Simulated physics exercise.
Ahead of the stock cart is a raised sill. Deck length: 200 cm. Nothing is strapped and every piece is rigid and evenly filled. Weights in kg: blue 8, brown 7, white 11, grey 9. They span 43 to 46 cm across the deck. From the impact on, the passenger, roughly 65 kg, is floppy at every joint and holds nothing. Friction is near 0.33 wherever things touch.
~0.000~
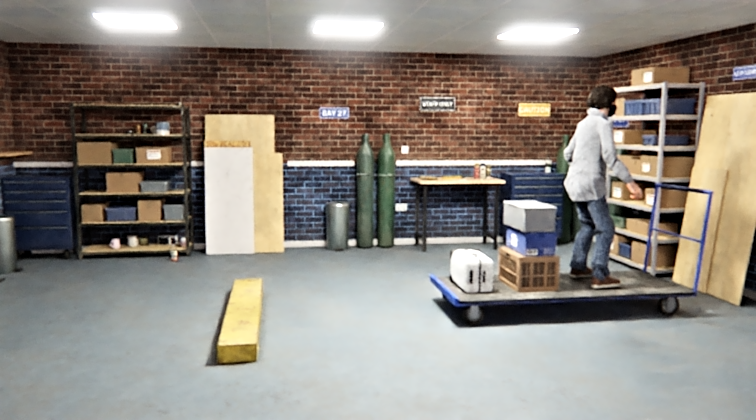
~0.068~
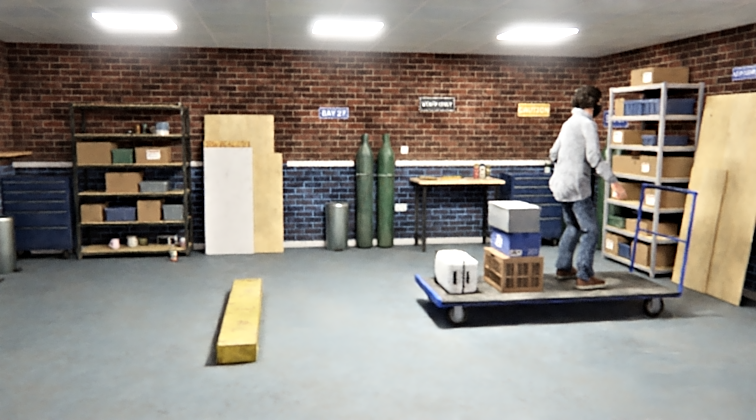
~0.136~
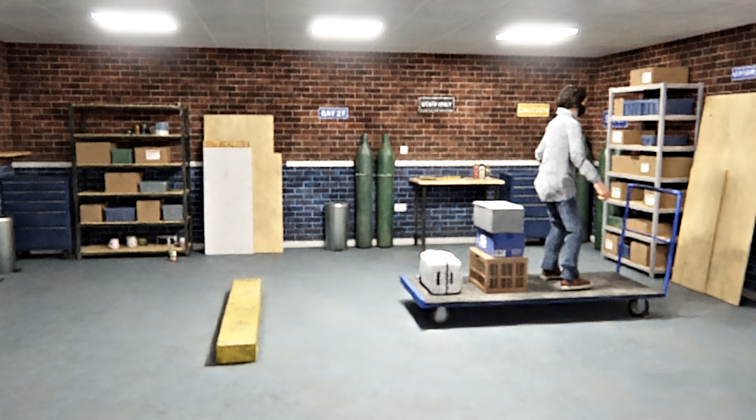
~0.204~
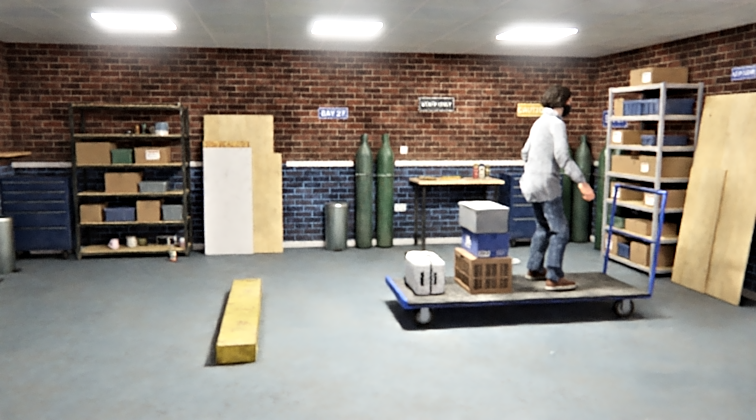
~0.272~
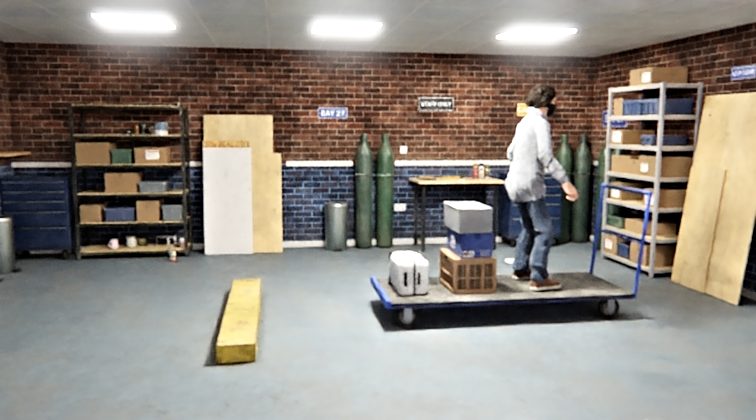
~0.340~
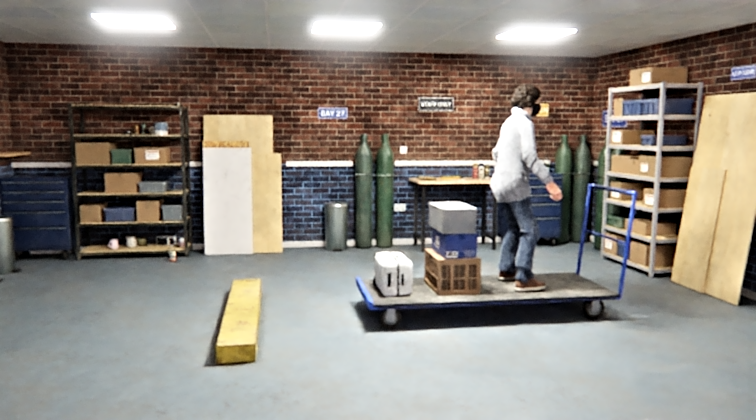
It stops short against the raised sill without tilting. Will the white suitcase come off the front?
The white suitcase comes off at this speed.
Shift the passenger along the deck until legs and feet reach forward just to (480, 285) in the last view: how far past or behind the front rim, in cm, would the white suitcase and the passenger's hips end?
In that case white 60 past, hips 10 behind.
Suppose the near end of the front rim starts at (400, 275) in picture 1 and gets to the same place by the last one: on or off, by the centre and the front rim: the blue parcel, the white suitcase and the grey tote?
In that case blue on, white on, grey off.
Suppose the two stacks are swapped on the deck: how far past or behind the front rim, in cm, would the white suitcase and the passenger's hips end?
Then white 50 behind, hips 20 behind.
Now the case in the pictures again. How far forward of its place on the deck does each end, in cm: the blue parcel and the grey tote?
About: Blue 135, grey 130.
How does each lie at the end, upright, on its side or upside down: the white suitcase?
White upside down.
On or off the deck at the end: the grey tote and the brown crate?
In the end: Grey off, brown on.
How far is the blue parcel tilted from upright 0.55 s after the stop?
About 0°.
Impact comes at 0.81 s.
After 1.36 s the white suitcase is 19 cm past the rim, tilted 130°, near (222, 287) in the last picture's view.
After 1.81 s the white suitcase is 54 cm past the rim, tilted 180°, near (176, 307) in the last picture's view.
At rest, 3.8 s, past the rim, blue parcel, white suitcase and grey tote; behind it, brown crate and the passenger's hips.
